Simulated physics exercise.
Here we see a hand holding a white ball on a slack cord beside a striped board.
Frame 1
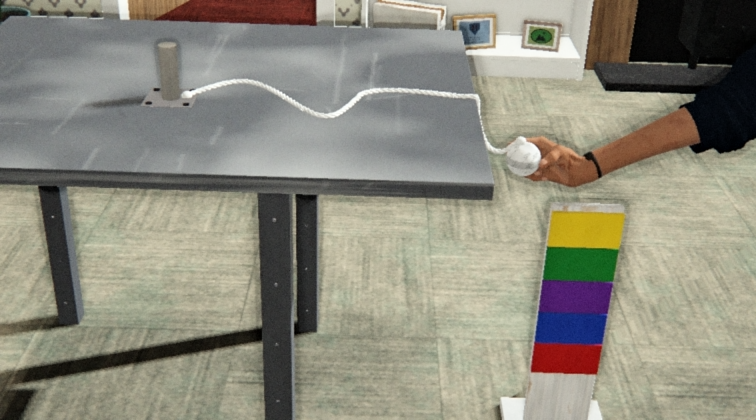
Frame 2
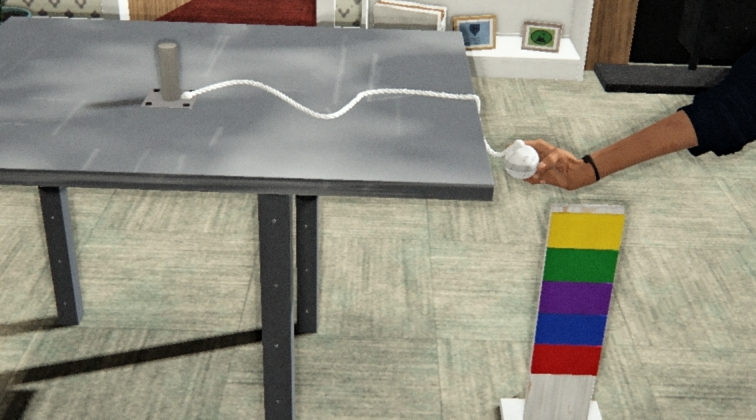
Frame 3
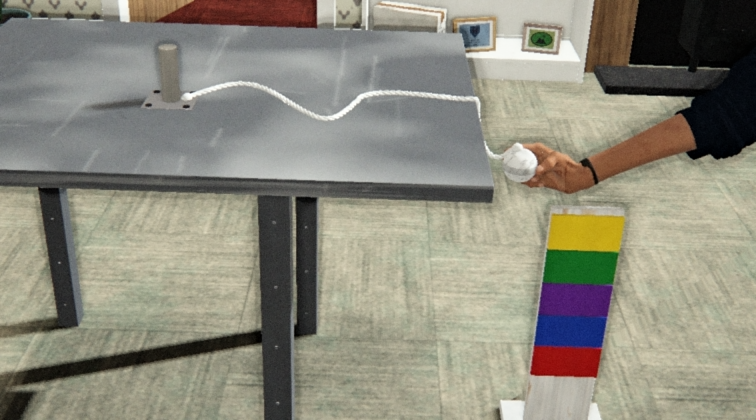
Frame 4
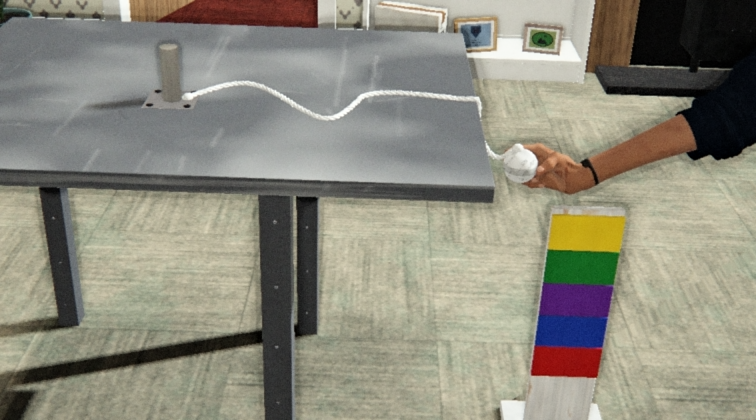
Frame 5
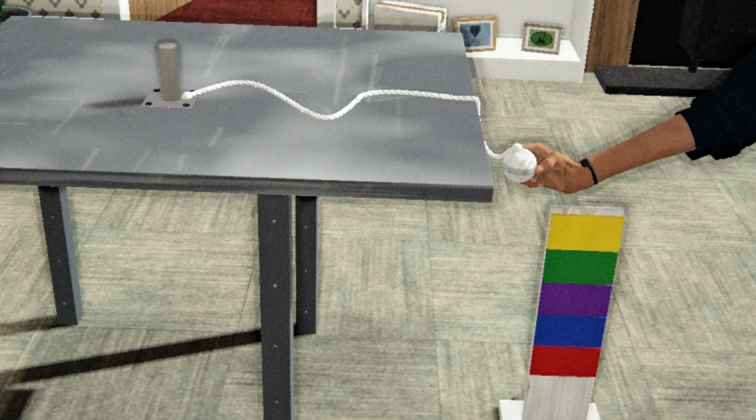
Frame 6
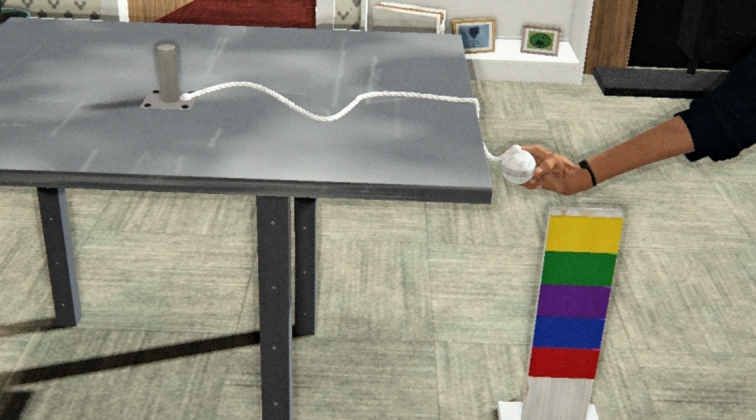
A hand holding a white ball on a slack cord beside a gray table and a striped board, barely moving.
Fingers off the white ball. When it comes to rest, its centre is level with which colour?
The purple one.
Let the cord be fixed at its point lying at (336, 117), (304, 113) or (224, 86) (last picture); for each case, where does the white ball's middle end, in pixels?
Try one gives (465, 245), try two (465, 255), and try three (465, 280).
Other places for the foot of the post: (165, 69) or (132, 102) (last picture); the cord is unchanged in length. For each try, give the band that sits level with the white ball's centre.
Taking the two spots in turn: Green, then green.
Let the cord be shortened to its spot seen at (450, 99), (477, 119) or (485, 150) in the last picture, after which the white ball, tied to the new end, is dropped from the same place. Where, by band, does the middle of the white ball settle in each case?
In turn it lines up with no band, yellow and green.
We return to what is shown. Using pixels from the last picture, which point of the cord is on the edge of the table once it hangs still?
Check around (379, 94) - that's where it is.
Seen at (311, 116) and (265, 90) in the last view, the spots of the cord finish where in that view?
End points: Roughly (370, 102); roughly (287, 101).
Early on, ball near (457, 282); level with green.
Midway, ball near (456, 284); level with purple.
Finally, ball near (461, 288); level with purple. Its middle rests at the purple band.
